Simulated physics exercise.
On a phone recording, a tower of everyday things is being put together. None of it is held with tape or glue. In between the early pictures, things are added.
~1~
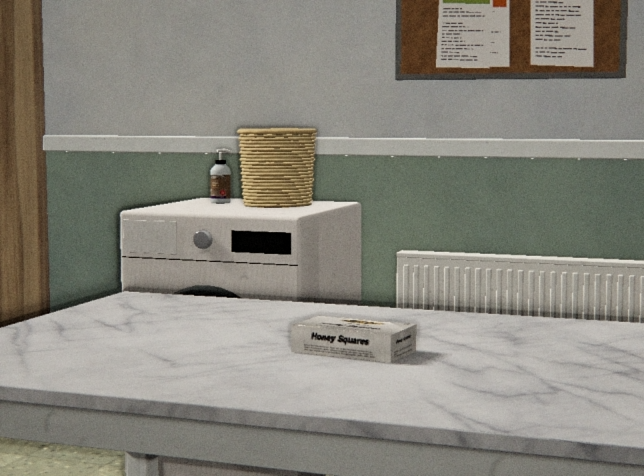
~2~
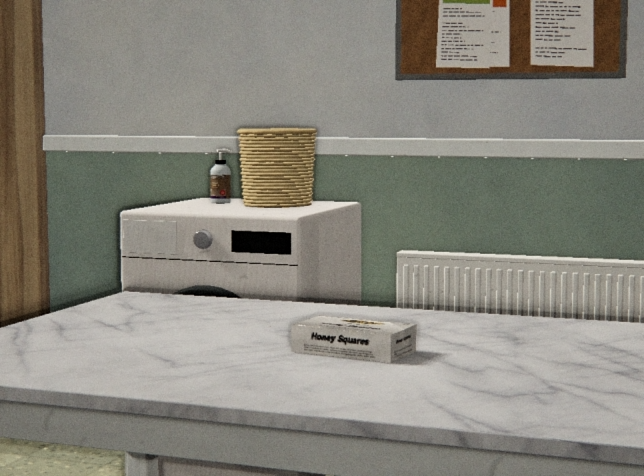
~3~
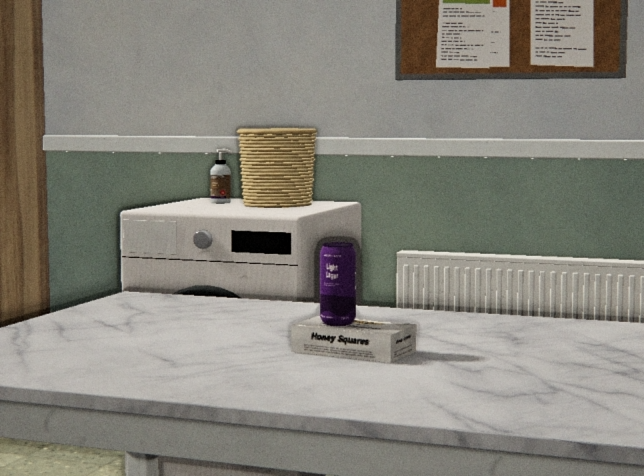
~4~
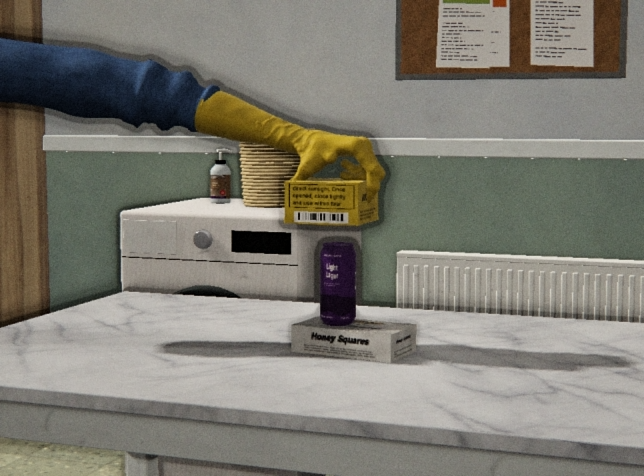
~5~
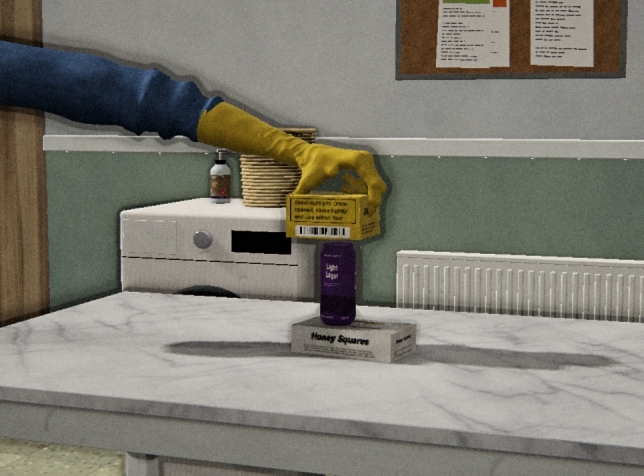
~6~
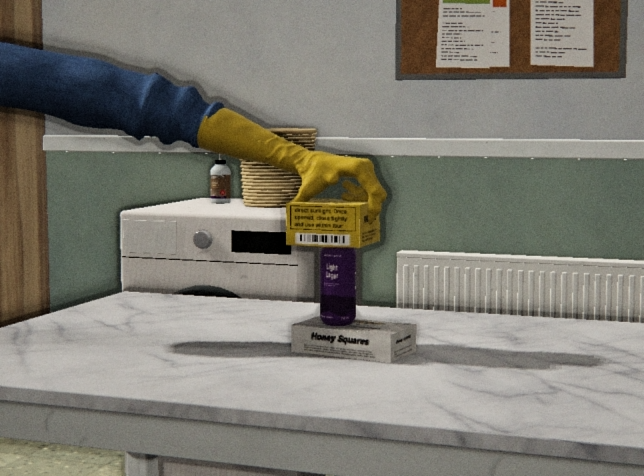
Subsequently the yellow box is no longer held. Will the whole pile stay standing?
Yes.
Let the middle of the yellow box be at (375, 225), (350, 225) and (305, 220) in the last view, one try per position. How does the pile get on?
The pile goes down at first, does not fall second and goes down third.
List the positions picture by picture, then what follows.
In the first picture, the last thing is not in view yet; white packet (354, 338).
In the second picture, the last thing is not in view yet; white packet (354, 338).
In the third picture, the last thing is not in view yet; white packet (354, 338).
In the fourth picture, coming down; yellow box (332, 201); white packet (354, 338).
In the fifth picture, coming down; yellow box (334, 214); white packet (354, 338).
In the sixth picture, set down, still held; yellow box (334, 222); white packet (354, 338).
Then, 0.20 s past the last view, nothing moves.
Then, 0.60 s past the last view, yellow box resting near (334, 223).
Finally, all 3 still in place. Final places as the last picture's camera would see them, yellow box near (334, 223). The pile keeps its balance.
